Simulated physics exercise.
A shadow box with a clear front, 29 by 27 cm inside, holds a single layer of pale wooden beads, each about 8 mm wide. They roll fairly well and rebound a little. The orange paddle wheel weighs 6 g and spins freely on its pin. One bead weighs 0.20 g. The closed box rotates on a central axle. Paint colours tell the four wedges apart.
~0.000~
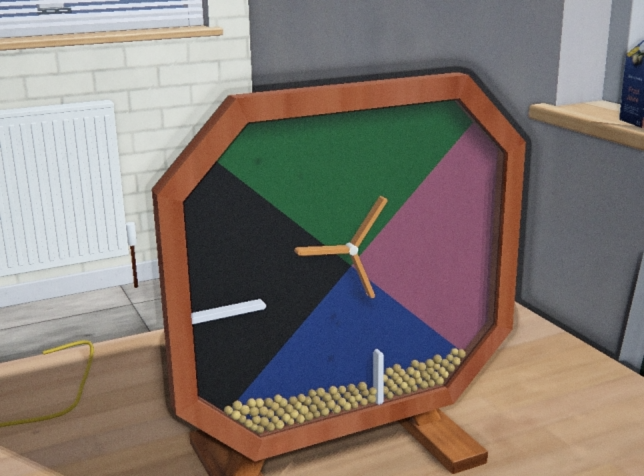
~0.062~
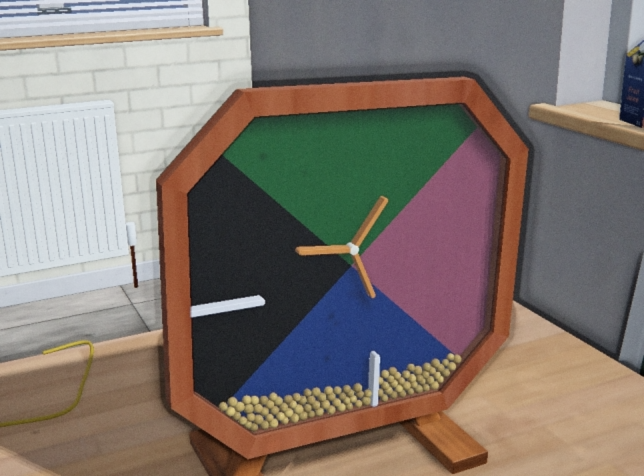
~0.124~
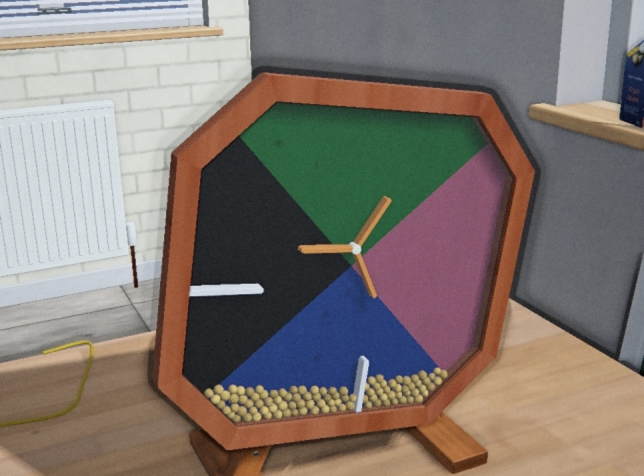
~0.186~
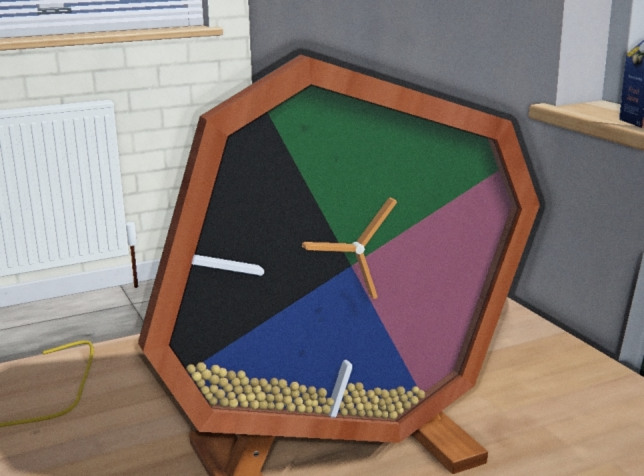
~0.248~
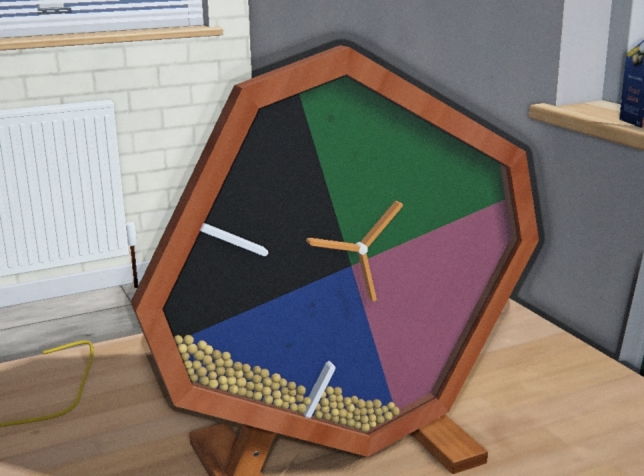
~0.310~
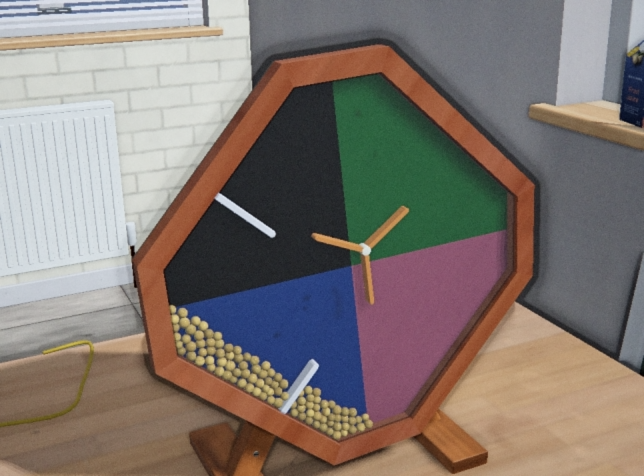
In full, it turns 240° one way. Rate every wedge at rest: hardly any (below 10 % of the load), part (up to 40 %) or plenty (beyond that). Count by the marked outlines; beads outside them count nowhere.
Pink wedge hardly any, blue wedge hardly any, green wedge plenty, black wedge plenty.
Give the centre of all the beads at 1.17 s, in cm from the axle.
Some 9 cm left and 8 cm below.
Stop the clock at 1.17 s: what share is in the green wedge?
Some 70 per cent.
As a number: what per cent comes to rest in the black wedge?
Roughly 50 per cent.
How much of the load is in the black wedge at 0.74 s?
About 0 per cent.
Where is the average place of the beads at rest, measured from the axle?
About 3 cm left and 13 cm below.
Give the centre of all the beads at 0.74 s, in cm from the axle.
About 8 cm left and 4 cm below.
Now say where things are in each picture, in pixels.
Level; about 100 beads; beads' middle (351, 394); highest (237, 406); orange paddle wheel (351, 249); pink (445, 247), blue (352, 358), green (351, 165), black (247, 287), in the first frame.
Turned 2° clockwise; beads' middle (346, 395); highest (232, 402), in the second frame.
Turned 9° clockwise; beads' middle (331, 397); highest (218, 390); wall ends (364, 360), (258, 289), in the third frame.
Turned 20° clockwise; beads' middle (309, 396); highest (191, 369); orange paddle wheel (358, 248), in the fourth frame.
Turned 30° clockwise; beads' middle (288, 392); highest (178, 340), in the fifth frame.
Turned 41° clockwise; beads' middle (270, 383); highest (171, 310); orange paddle wheel (364, 249); pink (421, 315), blue (291, 351), green (412, 181), black (271, 209), in the sixth frame.
After 0.74 s, it stands 115° clockwise; the beads' middle is 8 cm left of and 4 cm below the centre; pink 55 %, blue 45 %.
After 1.17 s, it has come round 188° clockwise; the beads' middle is 9 cm left of and 8 cm below the centre; pink 30 %, green 70 %.
After 1.54 s, it has come round 240° clockwise; the beads' middle is 5 cm left of and 12 cm below the centre; green 65 %, black 35 %.
Settled by 2.2 s, it has come round 240° clockwise; pink 0 %, blue 0 %, green 50 %, black 50 %.
